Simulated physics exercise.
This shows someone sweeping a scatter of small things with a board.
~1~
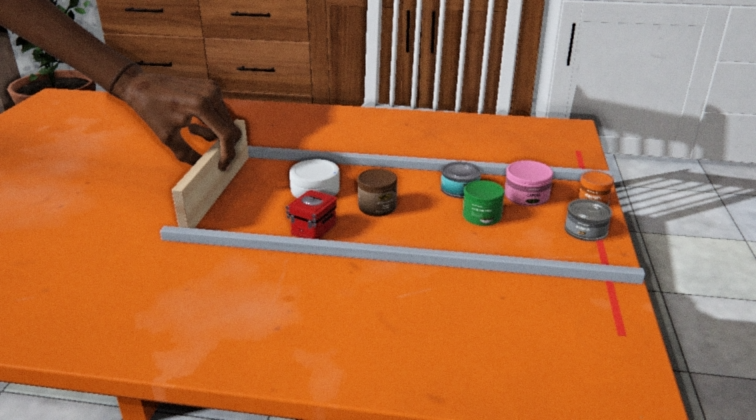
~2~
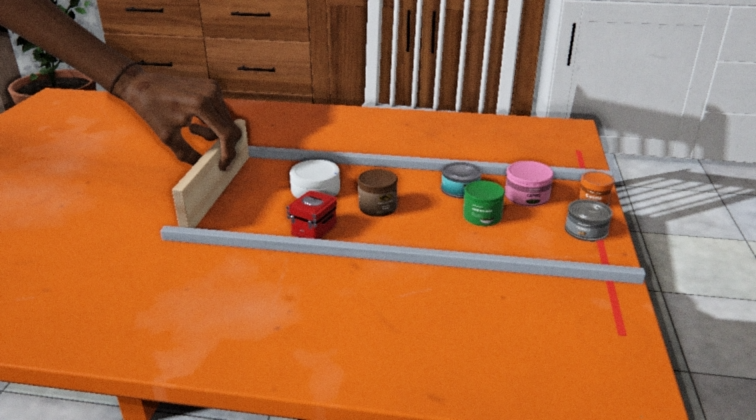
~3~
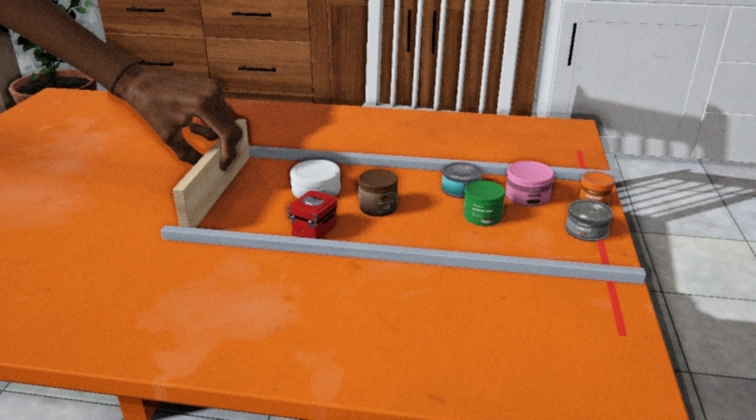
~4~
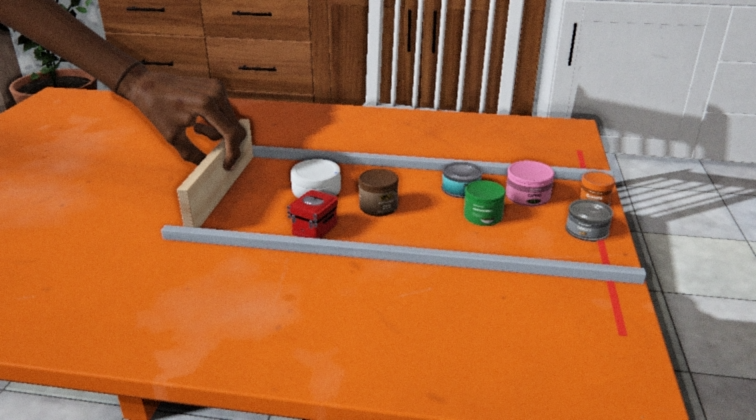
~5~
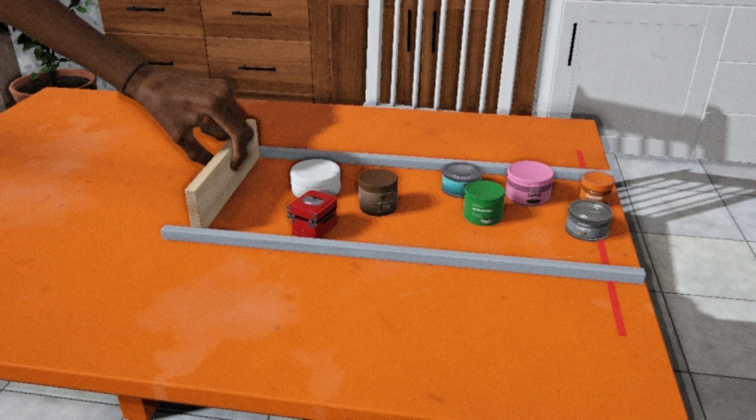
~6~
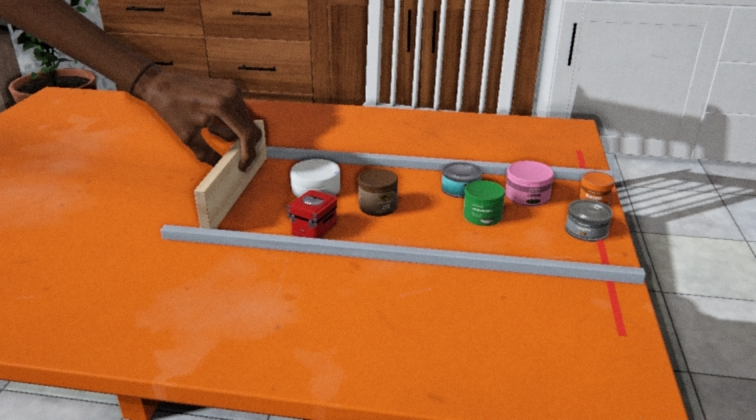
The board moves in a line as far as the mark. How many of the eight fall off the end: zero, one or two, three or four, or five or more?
The number that fall off is three or four.
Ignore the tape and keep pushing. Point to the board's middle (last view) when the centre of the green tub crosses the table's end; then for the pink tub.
For the green tub at (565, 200), for the pink tub at (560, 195).
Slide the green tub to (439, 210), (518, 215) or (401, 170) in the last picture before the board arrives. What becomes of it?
Place by place, it falls; goes over; does not fall.
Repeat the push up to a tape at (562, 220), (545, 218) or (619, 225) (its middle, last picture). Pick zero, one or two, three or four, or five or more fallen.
One after another: 1 or 2; just one or two; five or over.
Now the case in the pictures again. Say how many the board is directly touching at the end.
4 of them.
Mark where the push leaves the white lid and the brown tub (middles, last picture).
The white lid stops around (621, 205); the brown tub around (623, 224).
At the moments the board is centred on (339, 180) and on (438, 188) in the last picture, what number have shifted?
By then 3, and 5.
Soon after, none off yet; orange tin at rest near (596, 190); grey pot at rest near (588, 220); pink tub at rest near (529, 183).
Then, none off yet; orange tin at rest near (596, 190); grey pot at rest near (588, 220); pink tub moved a little near (547, 185).
At rest, the number that fall off is three or four; fallen, green tub, pink tub, grey pot and orange tin.
